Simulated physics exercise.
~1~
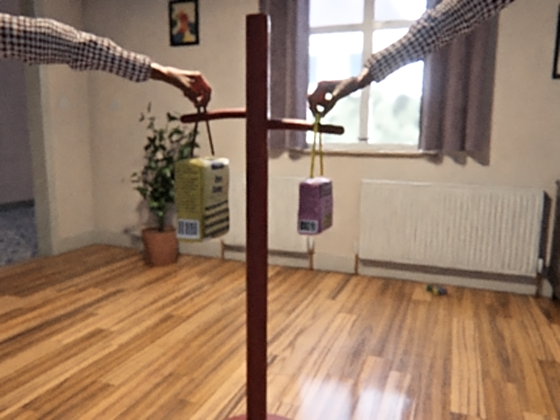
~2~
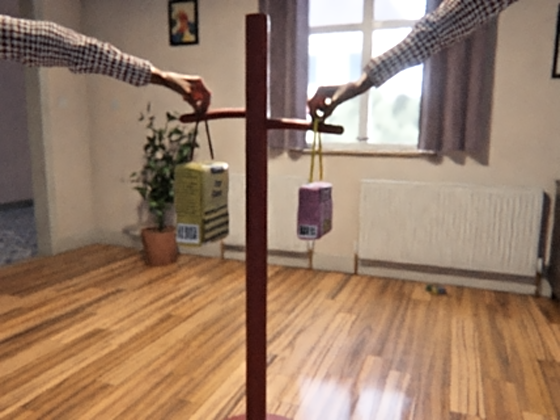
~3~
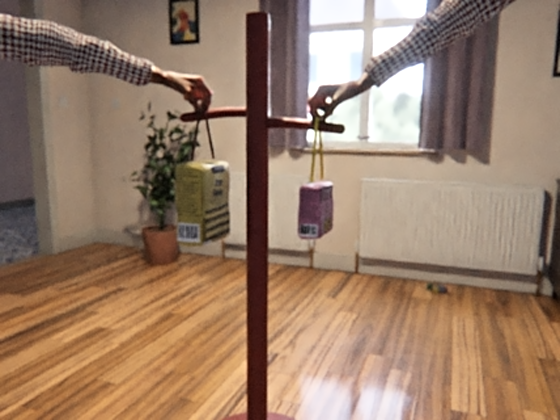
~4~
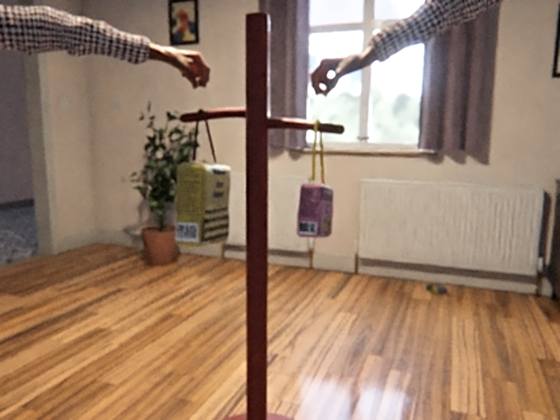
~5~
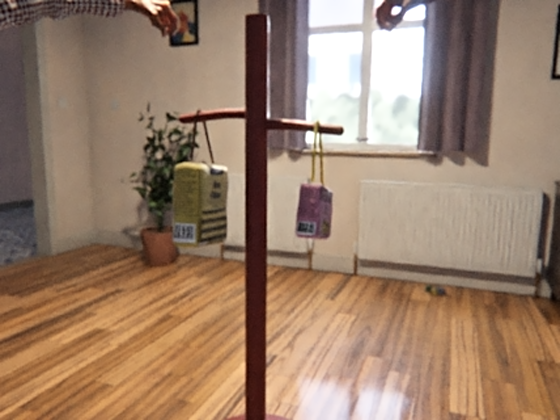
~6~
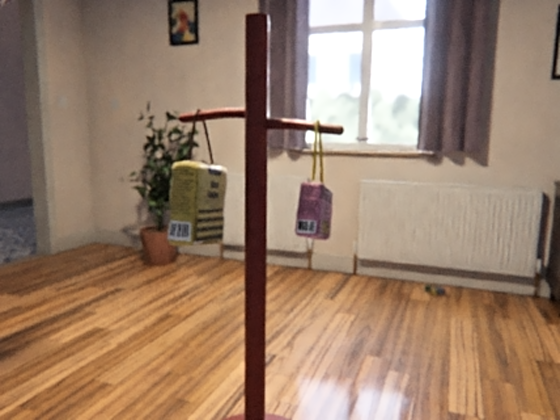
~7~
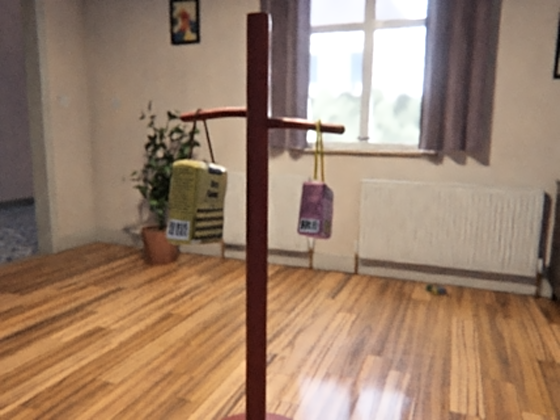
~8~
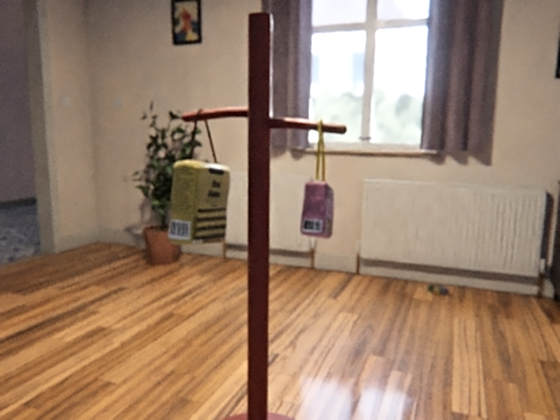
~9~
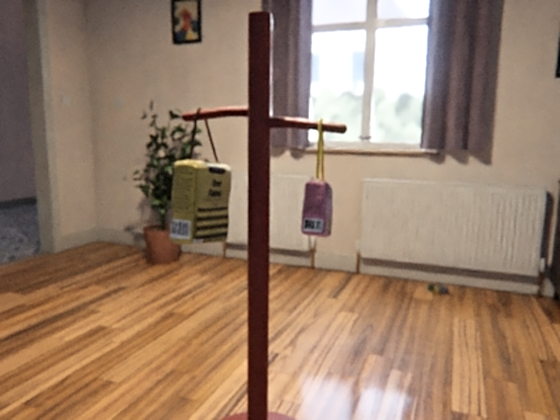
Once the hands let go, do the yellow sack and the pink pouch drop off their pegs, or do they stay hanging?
Both stay hanging, with the yellow sack on the left peg and the pink pouch on the right one.
